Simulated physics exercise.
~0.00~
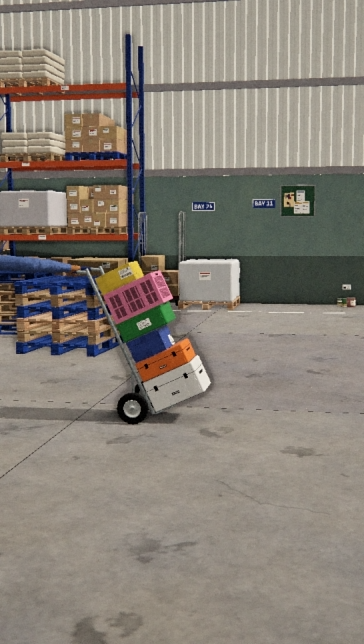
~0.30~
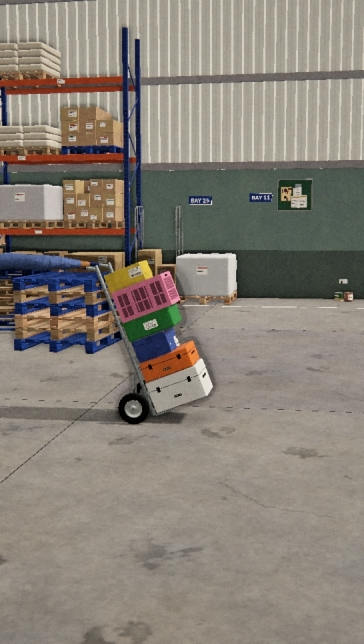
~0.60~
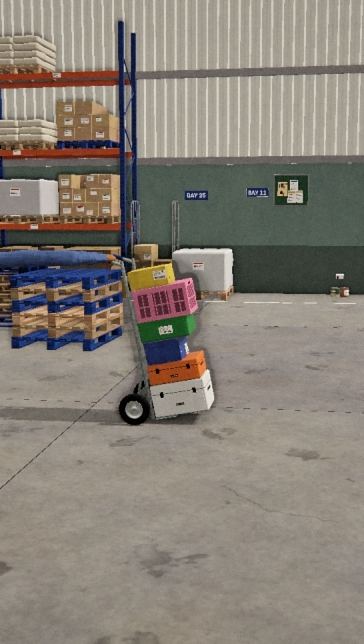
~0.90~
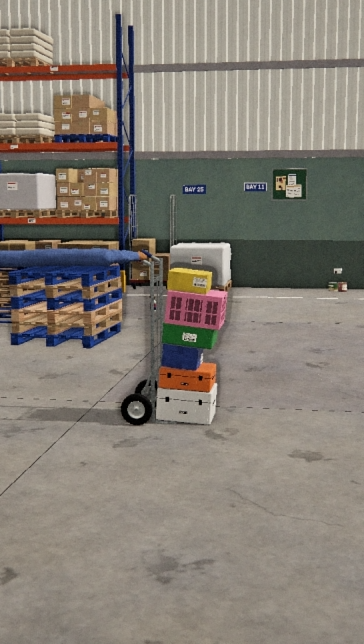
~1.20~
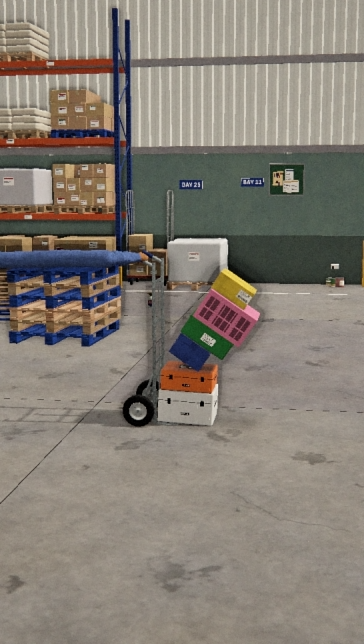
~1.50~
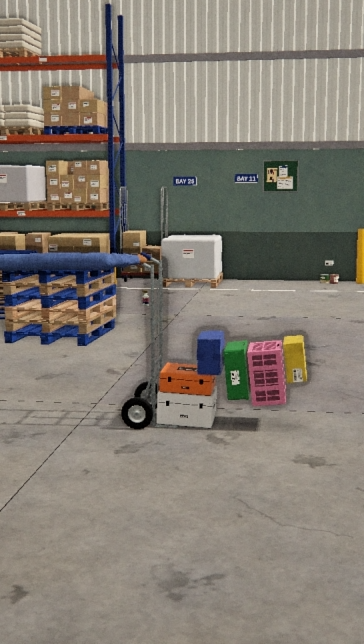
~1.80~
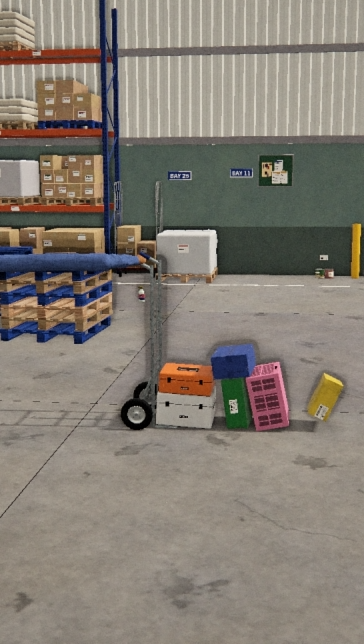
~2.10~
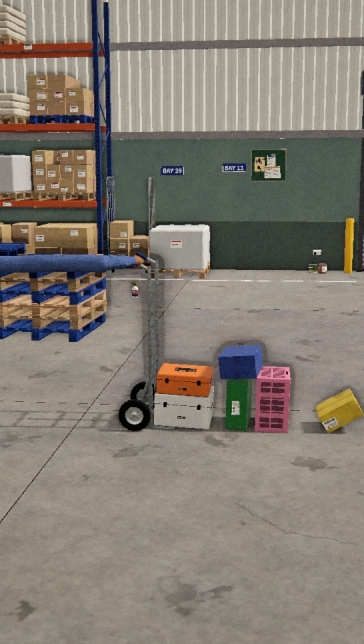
A sack truck loaded with a leaning stack of boxes swings upright on a warehouse floor, seen from the side as the view drifts slightly, with racking and blue pallets at left and a green wall behind. From the bottom up it carries white and orange toolboxes, a blue parcel, a green tote, a pink crate and a yellow parcel. As the truck stands straight, the upper four tip over to the right. The green, pink and yellow ones drop to the floor, the yellow landing farthest right. The blue parcel rolls over and rests atop the green and pink ones, while both toolboxes stay stacked on the truck.
